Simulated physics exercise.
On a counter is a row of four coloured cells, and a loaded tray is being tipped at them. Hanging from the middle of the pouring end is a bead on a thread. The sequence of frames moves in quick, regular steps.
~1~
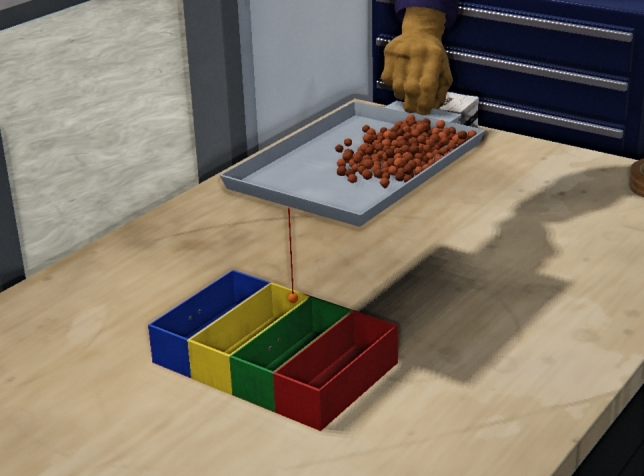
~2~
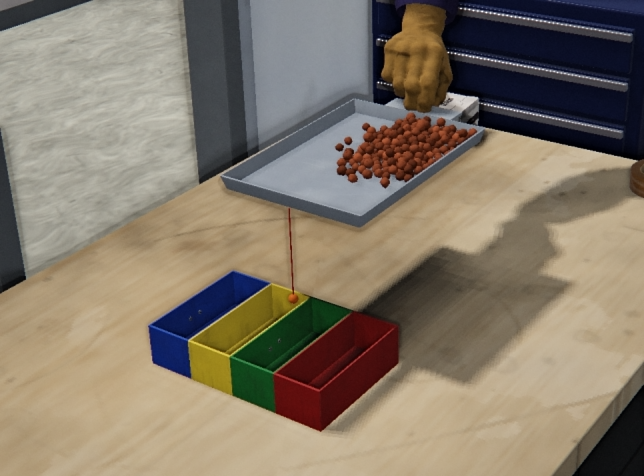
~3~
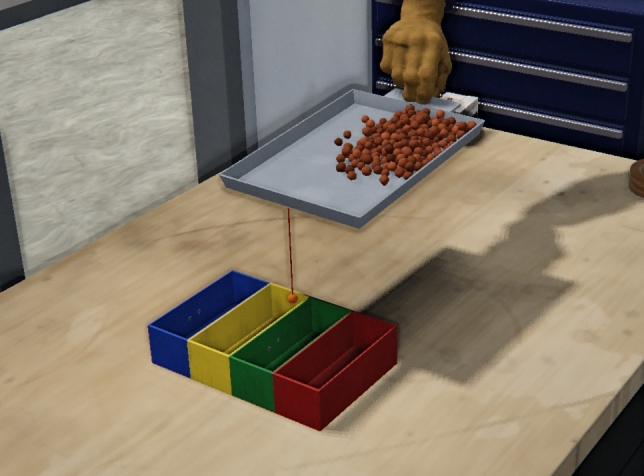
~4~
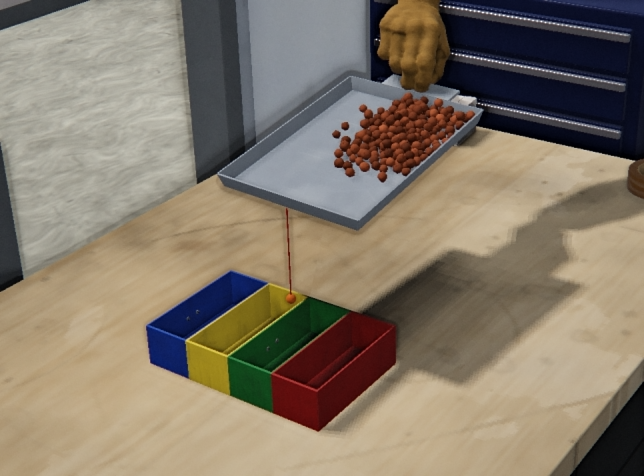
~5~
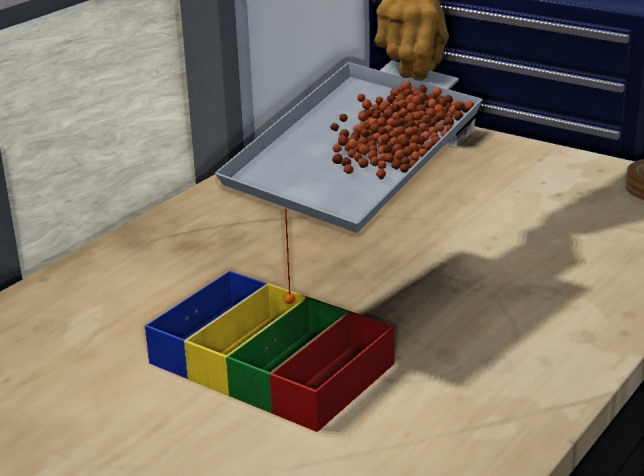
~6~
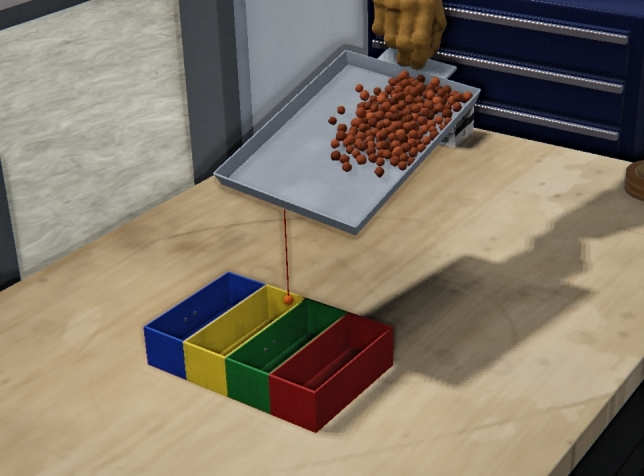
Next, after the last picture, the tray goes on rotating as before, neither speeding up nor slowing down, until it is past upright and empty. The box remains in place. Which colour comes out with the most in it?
Fullest: The red cell.
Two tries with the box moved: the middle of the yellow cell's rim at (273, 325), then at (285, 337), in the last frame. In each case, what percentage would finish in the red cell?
Roughly 30% first, roughly 30% second.
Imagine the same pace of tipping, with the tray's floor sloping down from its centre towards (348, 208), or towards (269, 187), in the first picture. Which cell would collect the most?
Well, with the first heading it's that red cell, and with the second it's the cell in blue.
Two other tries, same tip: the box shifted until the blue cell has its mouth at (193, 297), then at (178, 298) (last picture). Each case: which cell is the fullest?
The red one, then the cell in red.
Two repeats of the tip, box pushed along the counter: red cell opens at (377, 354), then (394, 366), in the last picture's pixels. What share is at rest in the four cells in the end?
First case: Some 80 %; second case: Some 90 %.
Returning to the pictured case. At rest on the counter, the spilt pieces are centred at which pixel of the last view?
My estimate puts the centre near (362, 436).
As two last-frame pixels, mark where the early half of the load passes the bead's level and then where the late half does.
(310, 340), then (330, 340).
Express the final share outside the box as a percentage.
Near 30 in a hundred.
Shortly afterwards, tray tipped steeply; the bulk on the tray; only a few in the red cell; only a few in the green cell; a little falling or outside the box.
Next, tray tipped right over; the bulk on the tray; a little in the red cell; a little in the green cell; a little falling or outside the box.
Some moments later, tray tipped past a quarter turn; near a third in the red cell; near a quarter in the green cell; a little in the yellow cell; only a few in the blue cell; near a quarter falling or outside the box.
In the end, tray tipped past a quarter turn; near a third in the red cell; near a quarter in the green cell; a little in the yellow cell; only a few in the blue cell; near a quarter outside the box.
